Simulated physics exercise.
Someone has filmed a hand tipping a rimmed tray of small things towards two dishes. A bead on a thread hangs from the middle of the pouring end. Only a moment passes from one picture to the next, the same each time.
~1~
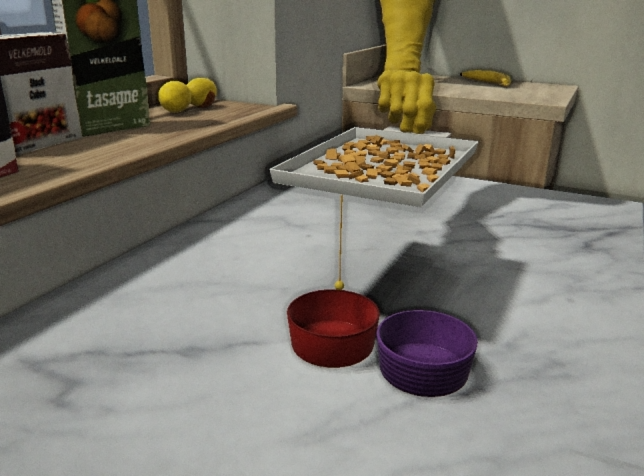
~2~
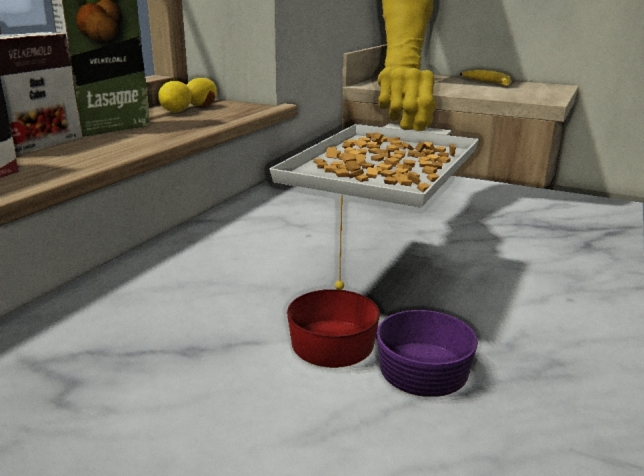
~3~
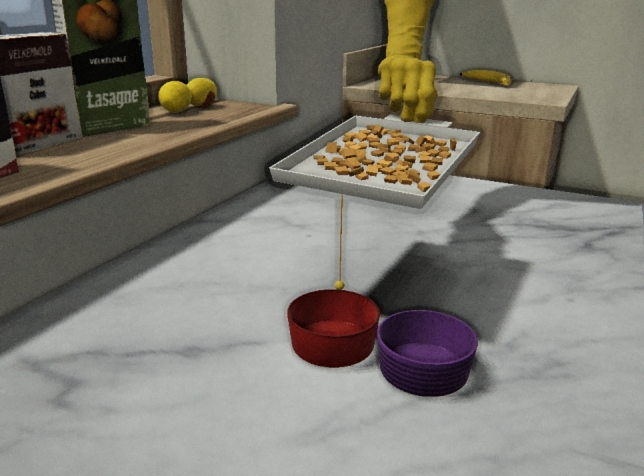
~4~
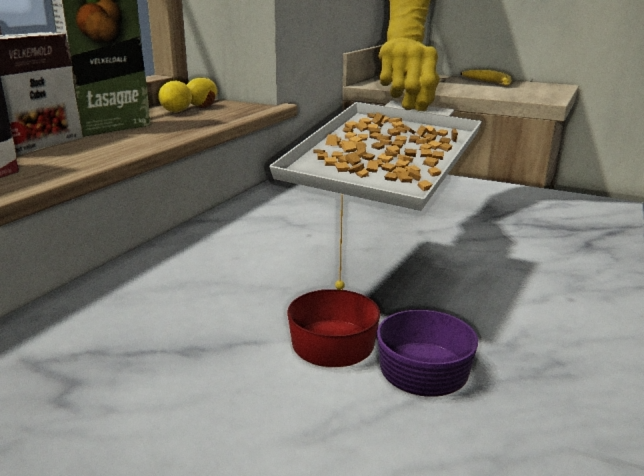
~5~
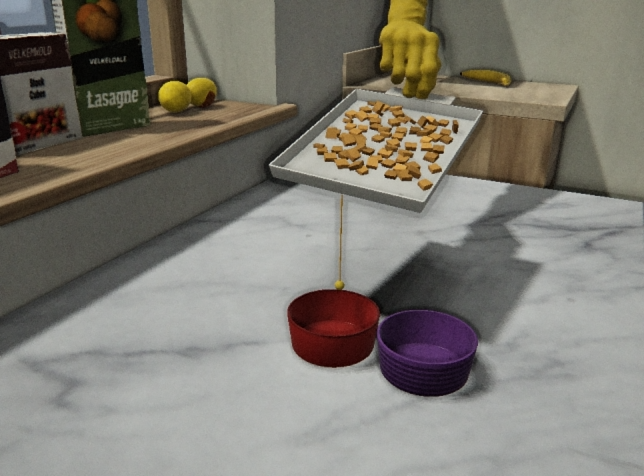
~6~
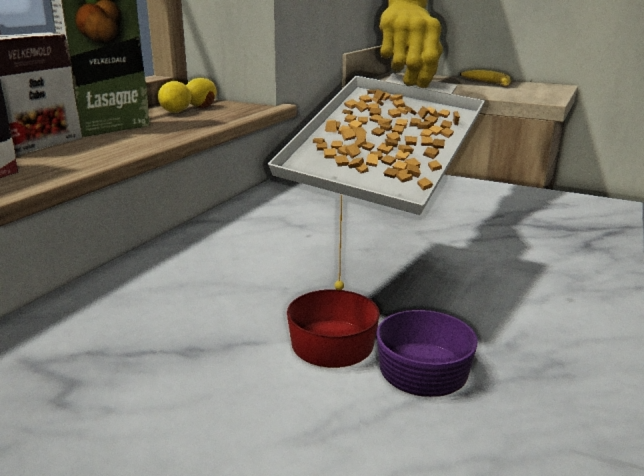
A yellow-gloved hand gradually tilts a tray of small brown squares above two dishes.
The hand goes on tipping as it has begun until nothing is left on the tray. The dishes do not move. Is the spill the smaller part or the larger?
They take over half between them.
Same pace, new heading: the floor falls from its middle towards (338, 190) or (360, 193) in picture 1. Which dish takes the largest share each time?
At the first place the dish on the left, at the second left.
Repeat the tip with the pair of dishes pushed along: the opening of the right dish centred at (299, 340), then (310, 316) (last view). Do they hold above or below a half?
First not half, then below a half.
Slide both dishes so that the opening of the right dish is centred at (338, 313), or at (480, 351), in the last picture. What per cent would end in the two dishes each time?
Near 40 % and 80 %.
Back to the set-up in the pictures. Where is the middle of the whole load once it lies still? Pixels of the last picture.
Roughly at (391, 359).
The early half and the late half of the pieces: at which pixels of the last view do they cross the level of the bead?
Early half (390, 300), late half (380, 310).
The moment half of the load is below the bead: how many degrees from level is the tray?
At about 110°.
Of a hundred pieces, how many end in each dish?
About: Left dish 30, right dish 50 per cent.
Shortly afterwards, tray tipped steeply; all but a few on the tray; a little in the air.
Next, tray tipped past a quarter turn; near two thirds on the tray; a little in the right dish; a little in the left dish; a little outside both; a little in the air.
Some moments later, tray tipped past a quarter turn; near half in the right dish; near a third in the left dish; near a quarter outside both.
In the end, tray tipped past a quarter turn; near half in the right dish; near a third in the left dish; near a quarter outside both.
